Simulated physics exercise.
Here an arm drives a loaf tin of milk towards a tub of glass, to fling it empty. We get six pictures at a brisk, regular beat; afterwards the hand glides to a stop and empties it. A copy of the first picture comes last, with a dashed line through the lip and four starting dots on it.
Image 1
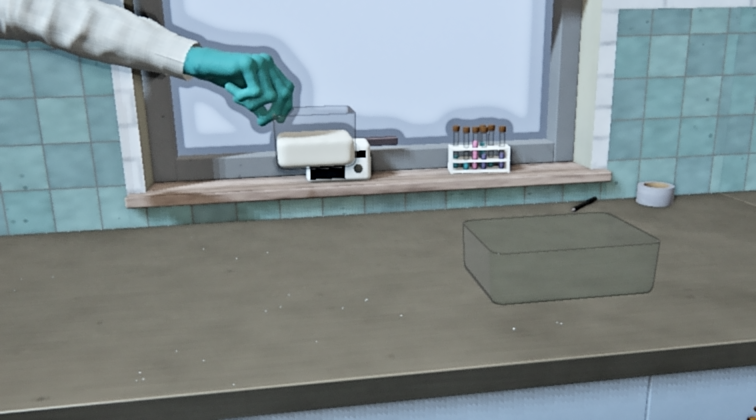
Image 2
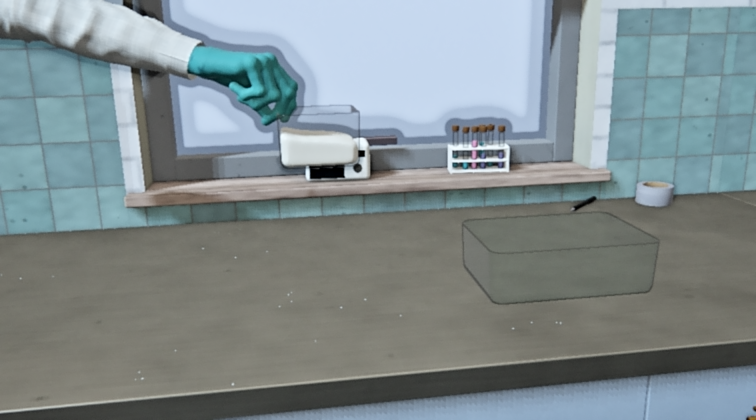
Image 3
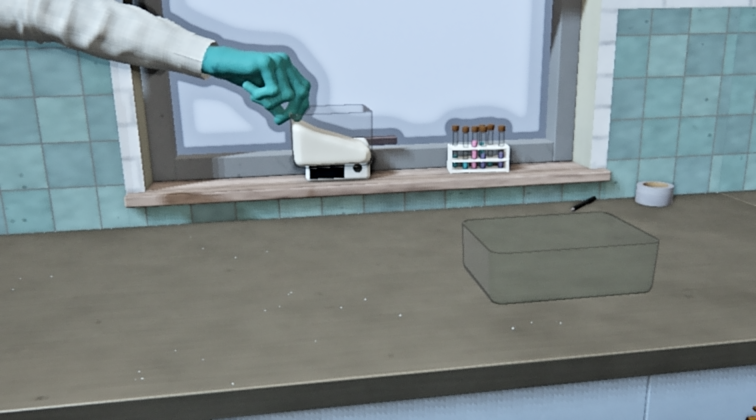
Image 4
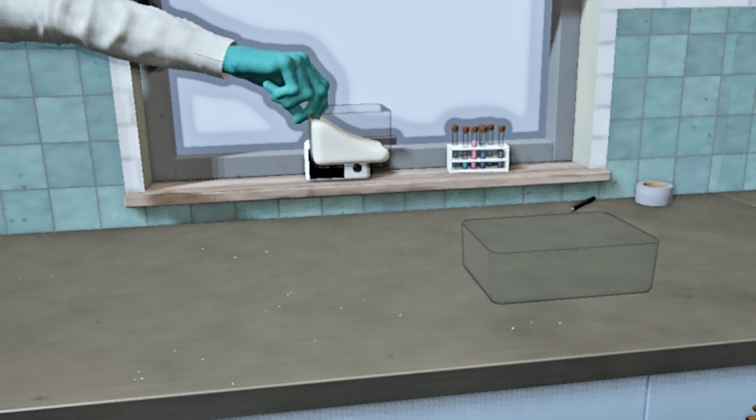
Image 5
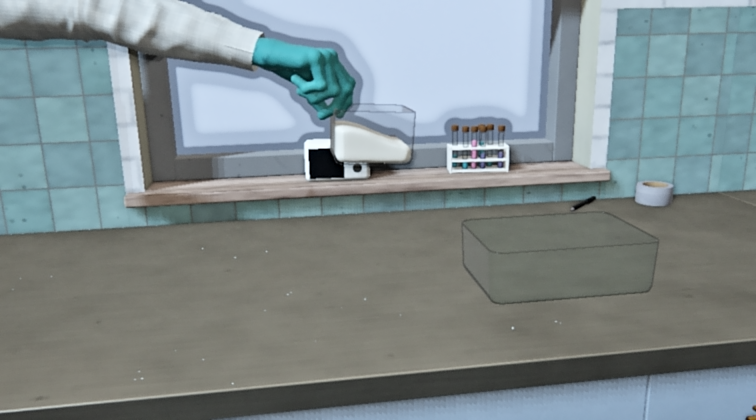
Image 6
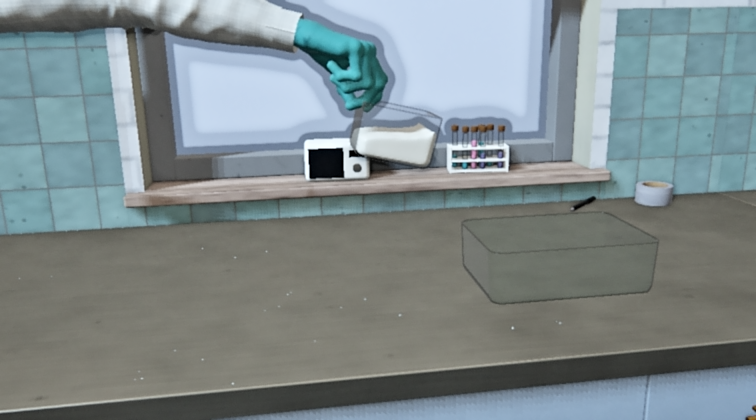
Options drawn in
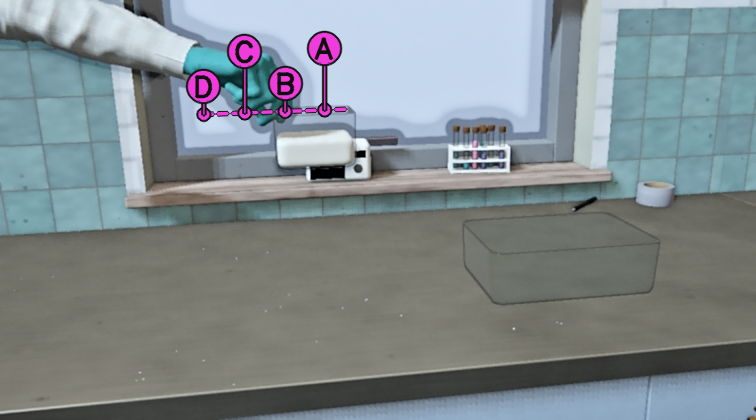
Teal-gloved hand carrying a clear container of white liquid rightward past a windowsill, the liquid sloshing and the container tilting slightly.
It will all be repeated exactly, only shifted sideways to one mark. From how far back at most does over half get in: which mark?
A.
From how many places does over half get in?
One.
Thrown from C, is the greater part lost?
Yes, it does.
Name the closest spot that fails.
Spot B.
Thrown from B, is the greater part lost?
Yes, that goes wrong.
On the marked copy, A at (324, 110); B at (285, 111); C at (244, 113); D at (203, 114).
For spot A, about 66 % lands in the tub, 29 % falls short and 4 % goes beside or beyond.
For spot B, about 31 % lands in the tub, 66 % falls short and 3 % goes beside or beyond.
For spot C, about 0 % lands in the tub, 99 % falls short.
For spot D, about 0 % lands in the tub, 100 % falls short.
